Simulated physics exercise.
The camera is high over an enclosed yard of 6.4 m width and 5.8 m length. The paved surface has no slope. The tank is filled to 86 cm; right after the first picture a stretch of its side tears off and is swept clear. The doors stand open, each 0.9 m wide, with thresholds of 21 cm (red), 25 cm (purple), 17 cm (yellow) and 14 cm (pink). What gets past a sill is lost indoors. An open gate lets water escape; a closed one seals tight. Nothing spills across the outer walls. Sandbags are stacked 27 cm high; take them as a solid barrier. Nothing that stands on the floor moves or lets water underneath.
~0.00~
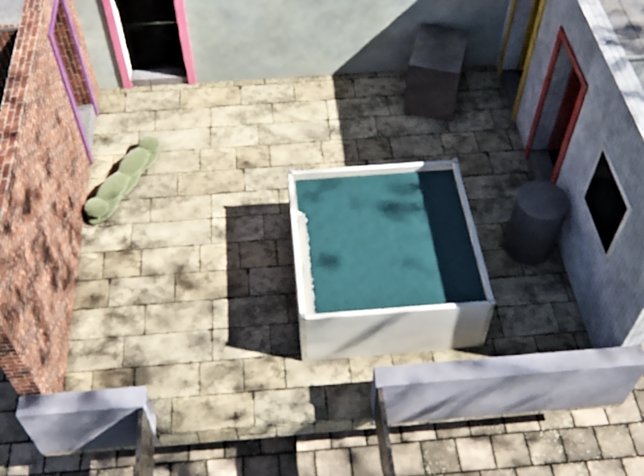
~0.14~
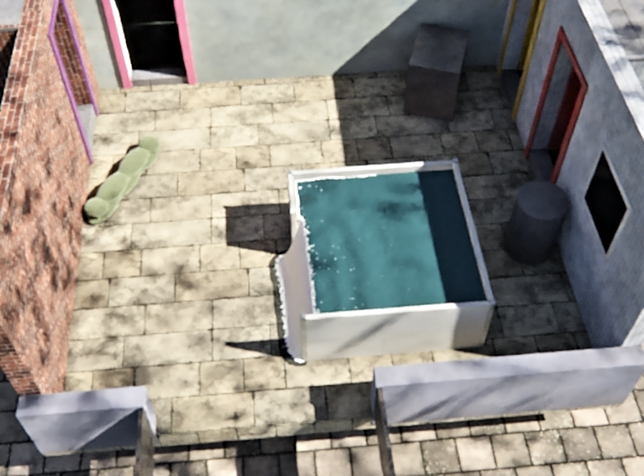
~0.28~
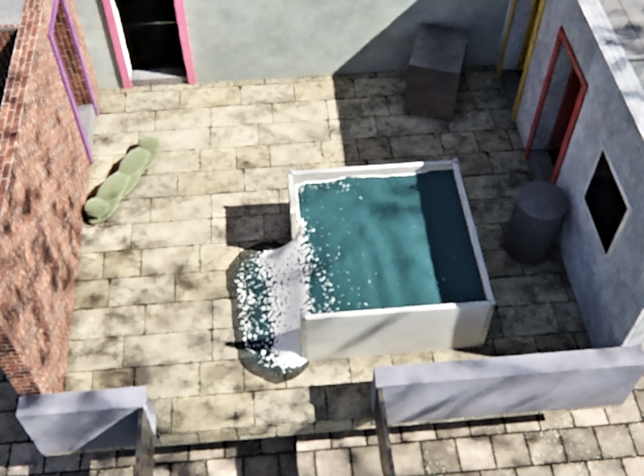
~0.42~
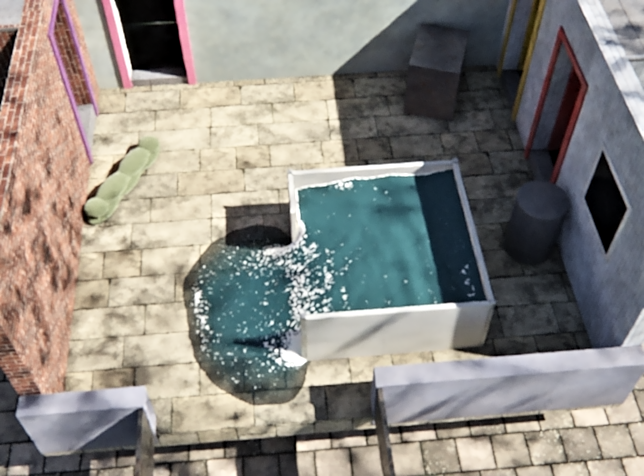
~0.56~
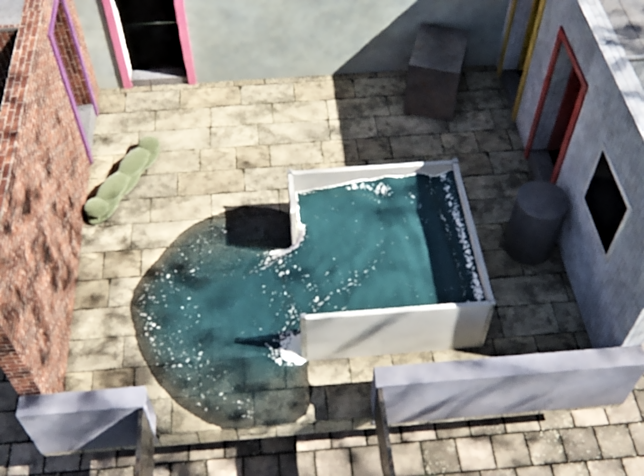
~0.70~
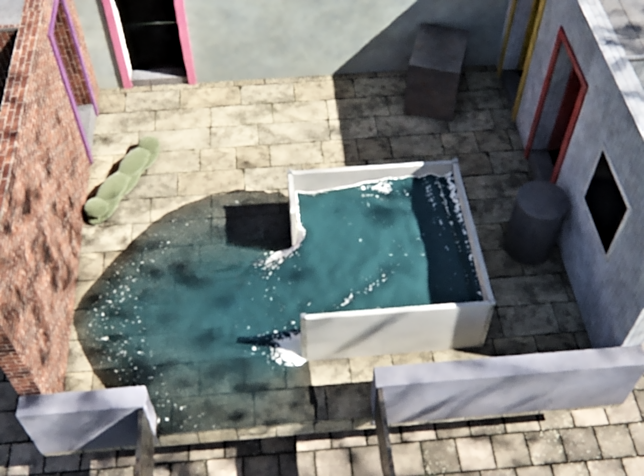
A white tank's left side breaks open and water pours out, spreading left across the paved yard.
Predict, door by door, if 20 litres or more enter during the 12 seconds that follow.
The water let in: At the red door it stays under the limit; at the purple door it does not reach the limit; at the yellow door it does not reach the limit; at the pink door it does not reach the limit.
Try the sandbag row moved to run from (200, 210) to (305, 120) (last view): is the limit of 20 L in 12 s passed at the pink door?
Then: Pink past it.
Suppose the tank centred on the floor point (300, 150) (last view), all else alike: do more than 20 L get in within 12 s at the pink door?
Then: Pink above.
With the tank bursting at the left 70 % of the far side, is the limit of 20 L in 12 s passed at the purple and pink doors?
Then: Purple past it, pink over.
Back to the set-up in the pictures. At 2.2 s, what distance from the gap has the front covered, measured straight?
About 5.2 m.
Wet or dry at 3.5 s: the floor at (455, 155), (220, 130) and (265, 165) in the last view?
In that order: Not reached, under water, under water.
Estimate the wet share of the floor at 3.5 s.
Some 60 per cent of it.
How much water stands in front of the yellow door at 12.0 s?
About 15.5 cm.
After 1.4 s water covers 30 % of the floor and is deepest (66 cm) near (61, 423); red door not reached, purple door not reached, yellow door not reached, pink door not reached.
After 2.2 s water covers 35 % of the floor and is deepest (46 cm) near (93, 270); red door not reached, purple door 3 cm at the sill, 0 L in, yellow door not reached, pink door not reached.
After 3.5 s water covers 60 % of the floor and is deepest (31 cm) near (97, 228); red door not reached, purple door 2 cm at the sill, 0 L in, yellow door not reached, pink door 10 cm at the sill, 0 L in.
After 7.0 s water covers 85 % of the floor and is deepest (22 cm) near (548, 237); red door 8 cm at the sill, 0 L in, purple door 9 cm at the sill, 0 L in, yellow door 5 cm at the sill, 0 L in, pink door 7 cm at the sill, 0 L in.
After 12.0 s water covers 95 % of the floor and is deepest (16 cm) near (506, 109); red door 11 cm at the sill, 0 L in, purple door 11 cm at the sill, 0 L in, yellow door 15 cm at the sill, 0 L in, pink door 8 cm at the sill, 0 L in.
